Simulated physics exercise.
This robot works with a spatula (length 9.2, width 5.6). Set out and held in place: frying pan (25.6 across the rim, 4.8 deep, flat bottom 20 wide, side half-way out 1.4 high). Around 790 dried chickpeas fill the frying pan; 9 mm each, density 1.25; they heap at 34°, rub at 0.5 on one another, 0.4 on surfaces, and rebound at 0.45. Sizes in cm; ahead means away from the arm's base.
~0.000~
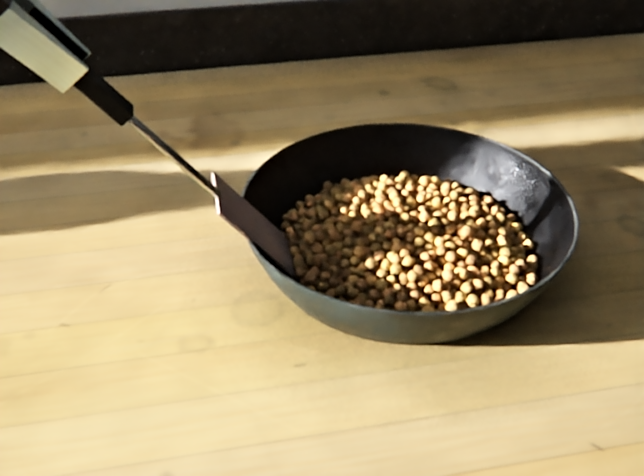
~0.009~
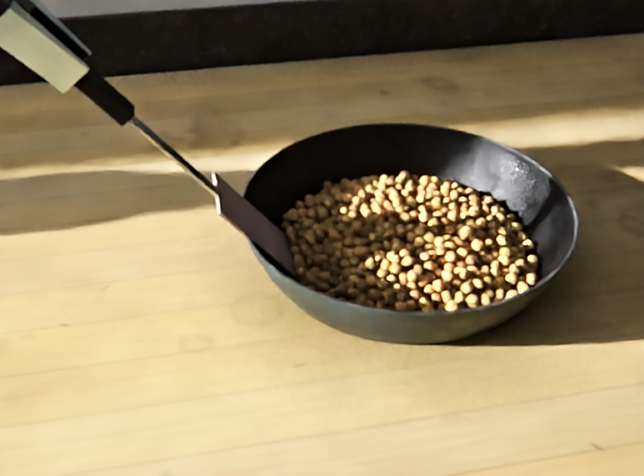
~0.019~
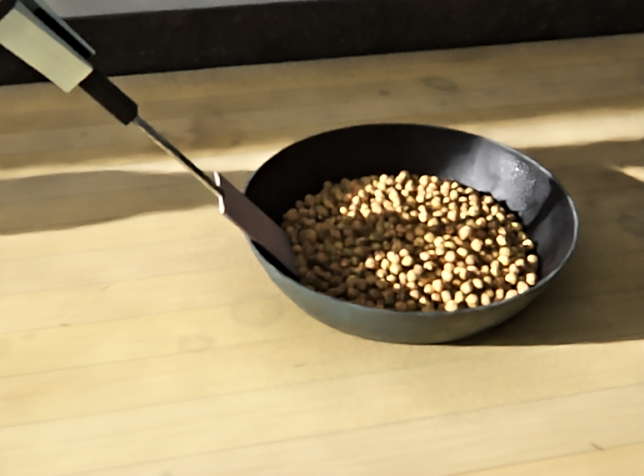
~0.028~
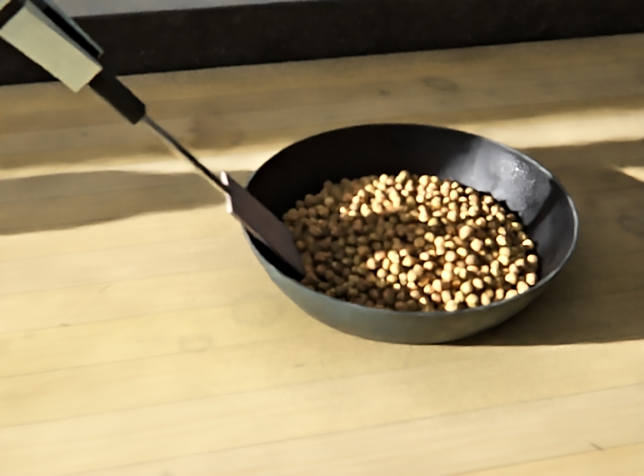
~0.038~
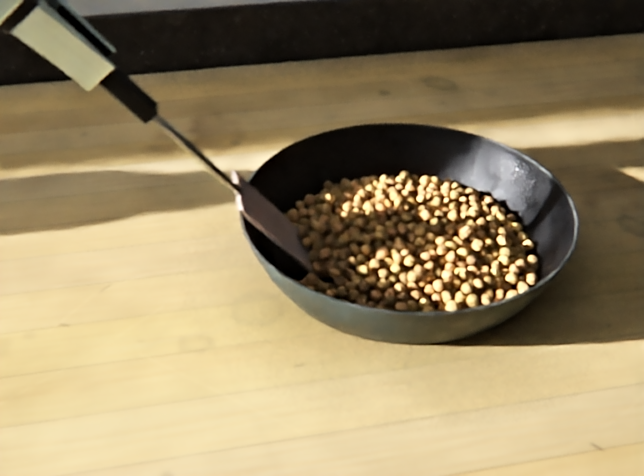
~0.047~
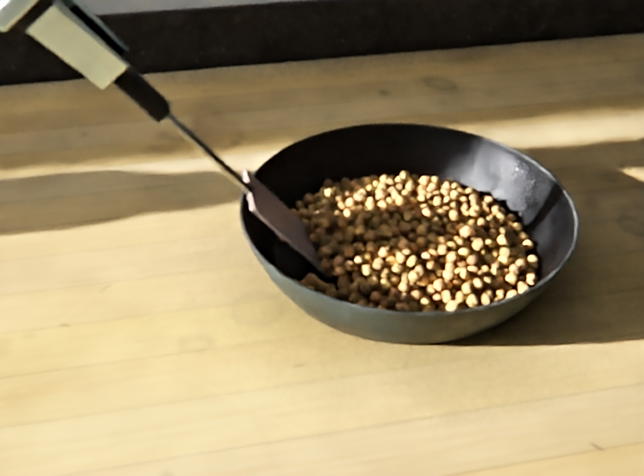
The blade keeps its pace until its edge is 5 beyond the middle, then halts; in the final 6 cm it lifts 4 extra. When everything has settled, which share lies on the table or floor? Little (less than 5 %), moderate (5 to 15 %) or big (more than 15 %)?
A little share, less than 5 %, ends on the table or floor.
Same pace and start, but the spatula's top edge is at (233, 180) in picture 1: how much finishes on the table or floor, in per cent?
Some 0 per cent.
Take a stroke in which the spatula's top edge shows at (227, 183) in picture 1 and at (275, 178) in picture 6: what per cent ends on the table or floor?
About 10 per cent.
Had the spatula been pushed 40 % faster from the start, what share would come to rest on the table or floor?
It would be near 10 per cent.
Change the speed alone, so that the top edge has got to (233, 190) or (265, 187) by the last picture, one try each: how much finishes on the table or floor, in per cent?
About 0 and 10 per cent.
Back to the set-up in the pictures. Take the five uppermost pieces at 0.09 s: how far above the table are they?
Roughly 5 cm.
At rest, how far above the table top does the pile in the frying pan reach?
About 4.5 cm.
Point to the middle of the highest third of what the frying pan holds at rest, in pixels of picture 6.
At about (478, 215).
By 0.09 s, sloping 52°, highest piece 5 above the table; 788 in the frying pan.
By 0.14 s, sloping 52°, highest piece 6 above the table; 788 in the frying pan.
By 0.36 s, sloping 52°, highest piece 7 above the table; 769 in the frying pan, 15 on the table or floor, 4 on the blade or in flight.
By 1.41 s, sloping 52°, highest piece 5 above the table; 769 in the frying pan, 19 on the table or floor.
Final count, 769 in the frying pan, 19 on the table or floor. That is 2 % on the table or floor.
